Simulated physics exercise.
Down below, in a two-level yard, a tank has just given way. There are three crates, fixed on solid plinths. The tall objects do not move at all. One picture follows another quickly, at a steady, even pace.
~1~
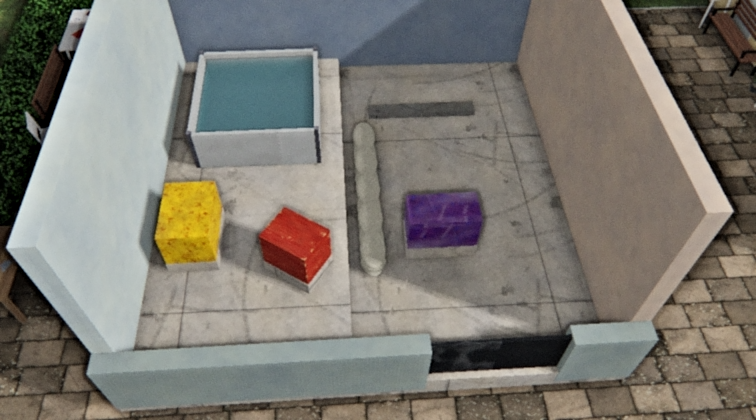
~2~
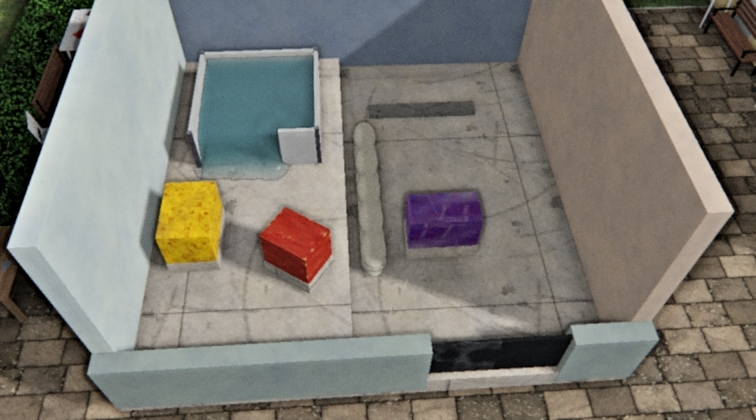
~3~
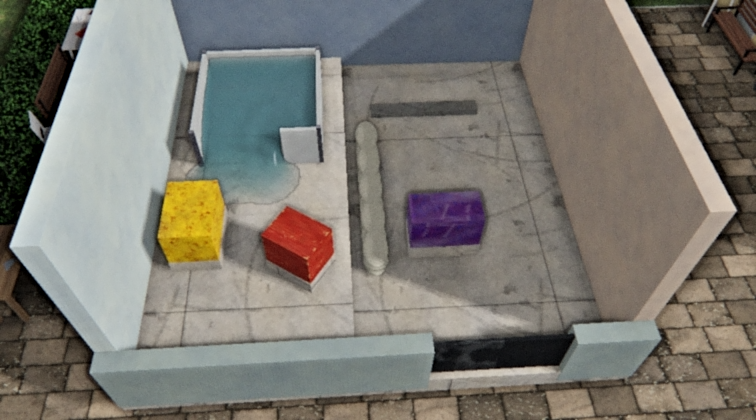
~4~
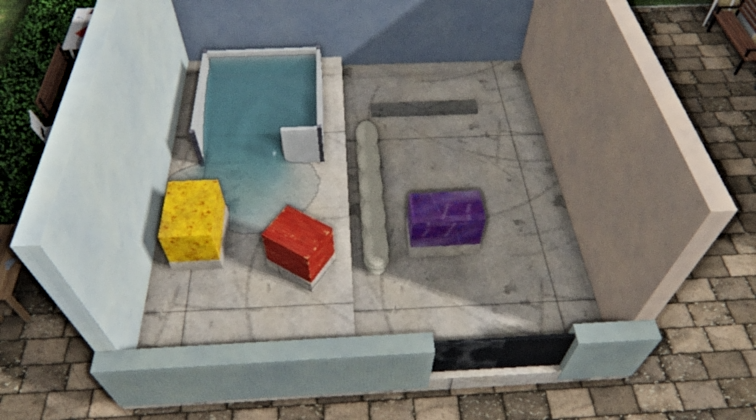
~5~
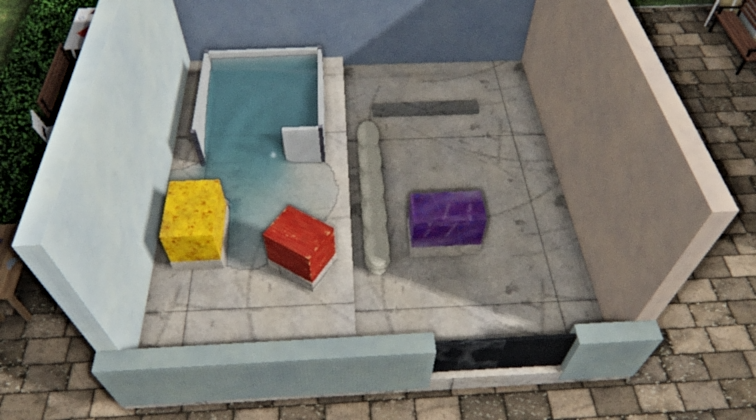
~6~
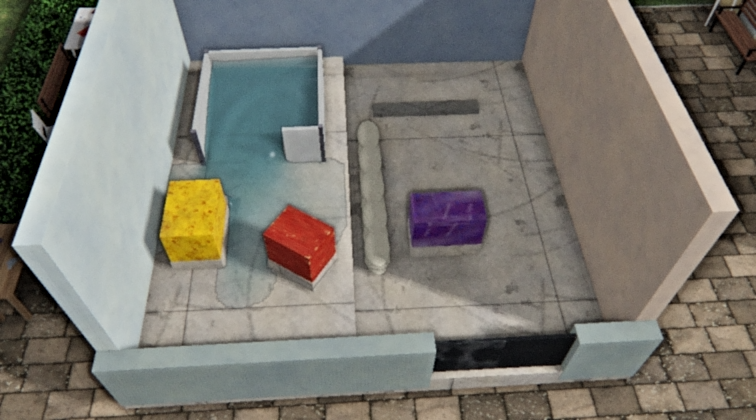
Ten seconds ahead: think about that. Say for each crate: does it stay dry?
My prediction: The purple crate is missed; the red crate is caught; the yellow crate is caught.
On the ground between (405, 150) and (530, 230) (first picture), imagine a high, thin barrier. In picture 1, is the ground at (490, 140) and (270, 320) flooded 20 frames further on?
Untouched, reached.
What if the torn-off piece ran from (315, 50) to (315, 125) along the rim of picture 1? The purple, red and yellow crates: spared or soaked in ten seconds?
Going through them, the purple crate is never reached, the red crate is never reached and the yellow crate is never reached.
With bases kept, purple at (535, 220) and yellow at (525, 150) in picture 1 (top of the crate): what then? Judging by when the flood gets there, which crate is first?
First comes the one in red.
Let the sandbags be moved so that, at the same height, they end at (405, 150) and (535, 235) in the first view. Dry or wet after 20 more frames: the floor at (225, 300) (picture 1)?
Looks like it ends up soaked.
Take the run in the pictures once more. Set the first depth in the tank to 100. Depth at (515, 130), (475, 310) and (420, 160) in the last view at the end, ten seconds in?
In order: About 20, 6 and 10 in a hundred.
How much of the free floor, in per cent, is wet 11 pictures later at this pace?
Close to 30 in a hundred, I think.
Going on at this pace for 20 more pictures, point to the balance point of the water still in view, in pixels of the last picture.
That puts it at around (269, 202).
A moment on, water covers 20 % of the floor; the purple crate not reached, the red crate water round its plinth, the yellow crate water round its plinth.
Next, water covers 30 % of the floor; the purple crate not reached, the red crate water round its plinth, the yellow crate water round its plinth.
Then, water covers 45 % of the floor; the purple crate not reached, the red crate water round its plinth, the yellow crate water round its plinth.
Later, water covers 75 % of the floor; the purple crate water round its plinth, the red crate water round its plinth, the yellow crate water round its plinth.
In the end, water covers 90 % of the floor; the purple crate stayed above the water, the red crate was topped, the yellow crate was topped.
